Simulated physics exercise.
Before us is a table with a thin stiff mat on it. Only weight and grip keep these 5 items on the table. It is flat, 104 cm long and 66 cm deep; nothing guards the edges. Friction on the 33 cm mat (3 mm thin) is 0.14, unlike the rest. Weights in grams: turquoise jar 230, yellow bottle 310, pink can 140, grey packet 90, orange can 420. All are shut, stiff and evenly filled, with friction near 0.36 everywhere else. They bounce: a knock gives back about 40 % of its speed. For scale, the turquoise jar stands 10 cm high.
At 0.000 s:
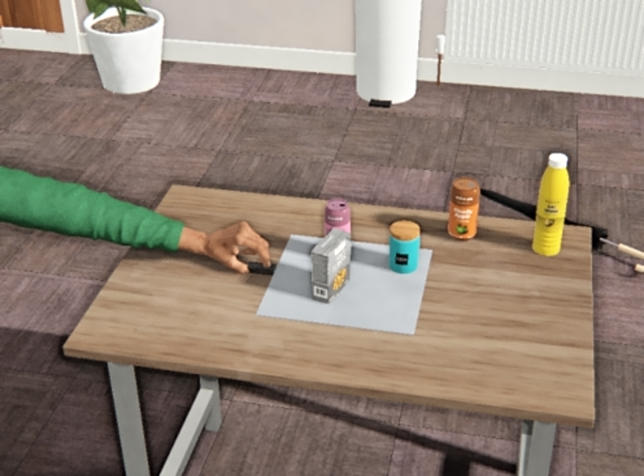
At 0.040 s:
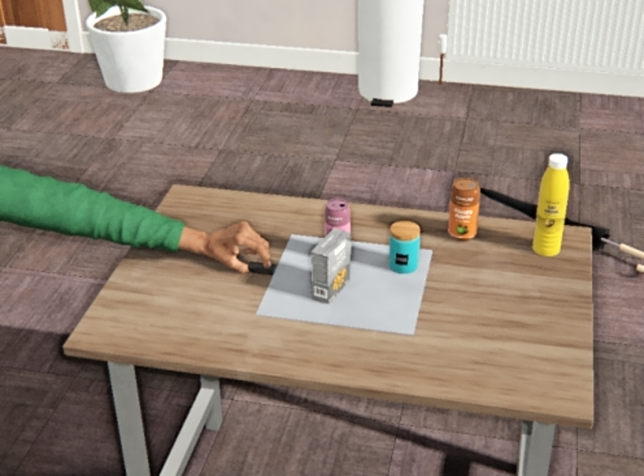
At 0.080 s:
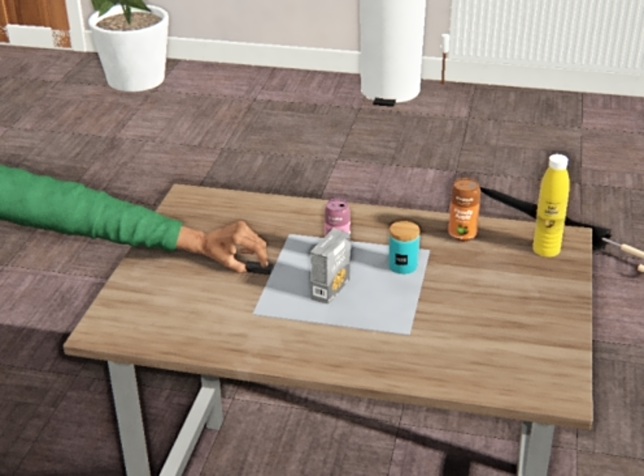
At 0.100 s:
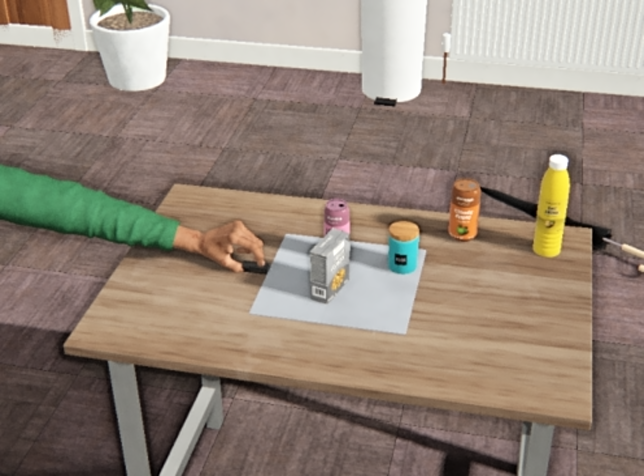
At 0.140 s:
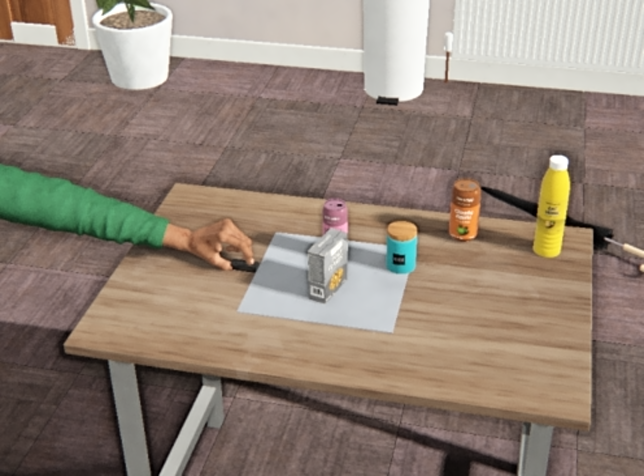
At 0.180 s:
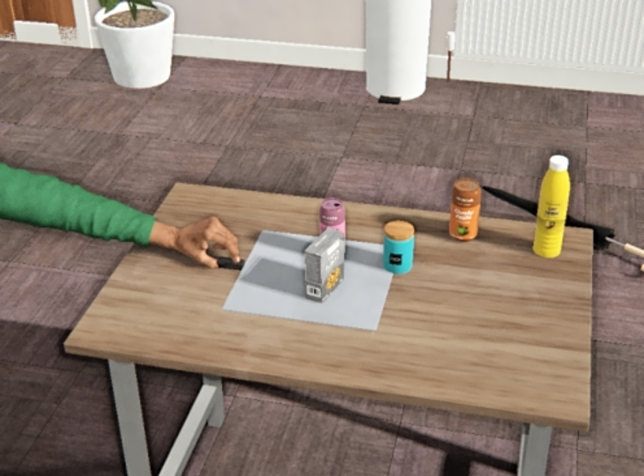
A grey mat on a wooden table slides slowly left as a hand in a green sleeve pulls it, and the grey packet, pink can and turquoise jar on it shift slightly left, while the orange can and yellow bottle stay put.
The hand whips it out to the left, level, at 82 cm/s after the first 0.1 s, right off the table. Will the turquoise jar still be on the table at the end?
The turquoise jar stays on the table.
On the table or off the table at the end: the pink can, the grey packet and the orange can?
The pink can finishes off the table; the grey packet is still on the table; the orange can ends on the table.
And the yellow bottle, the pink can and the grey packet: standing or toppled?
The yellow bottle stays upright; the pink can topples; the grey packet keeps standing.
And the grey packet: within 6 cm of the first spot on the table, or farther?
The grey packet gets shifted.
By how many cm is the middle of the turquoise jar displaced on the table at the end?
About 3 cm.
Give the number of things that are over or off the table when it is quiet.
In all, 1.
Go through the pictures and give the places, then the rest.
The first picture shows mat out by 0 cm; turquoise jar (404, 248); yellow bottle (552, 204).
The second picture shows mat out by 0 cm; grey packet (331, 266); orange can (464, 210).
The third picture shows mat out by 1 cm; yellow bottle (552, 206).
The fourth picture shows mat out by 1 cm; grey packet (330, 266); orange can (465, 211).
The fifth picture shows mat out by 4 cm; yellow bottle (553, 206).
The sixth picture shows mat out by 7 cm; turquoise jar (398, 247); grey packet (325, 265).
Around 0.48 s, mat out by 32 cm; turquoise jar shifted 3 cm near (391, 248); grey packet shifted 13 cm; pink can shifted 13 cm.
Around 0.88 s, mat out by 65 cm; turquoise jar shifted 3 cm near (391, 248); pink can at 5° to upright; grey packet shifted 34 cm.
Around 1.38 s, mat out by 86 cm; pink can now off the table; turquoise jar shifted 3 cm near (391, 248); grey packet shifted 34 cm.
Finally (1.7 s), off the table, pink can; not toppled but over 6 cm from the start, grey packet; the other 3 still in place (within 6 cm). Final places as that camera would see them, turquoise jar near (391, 248).
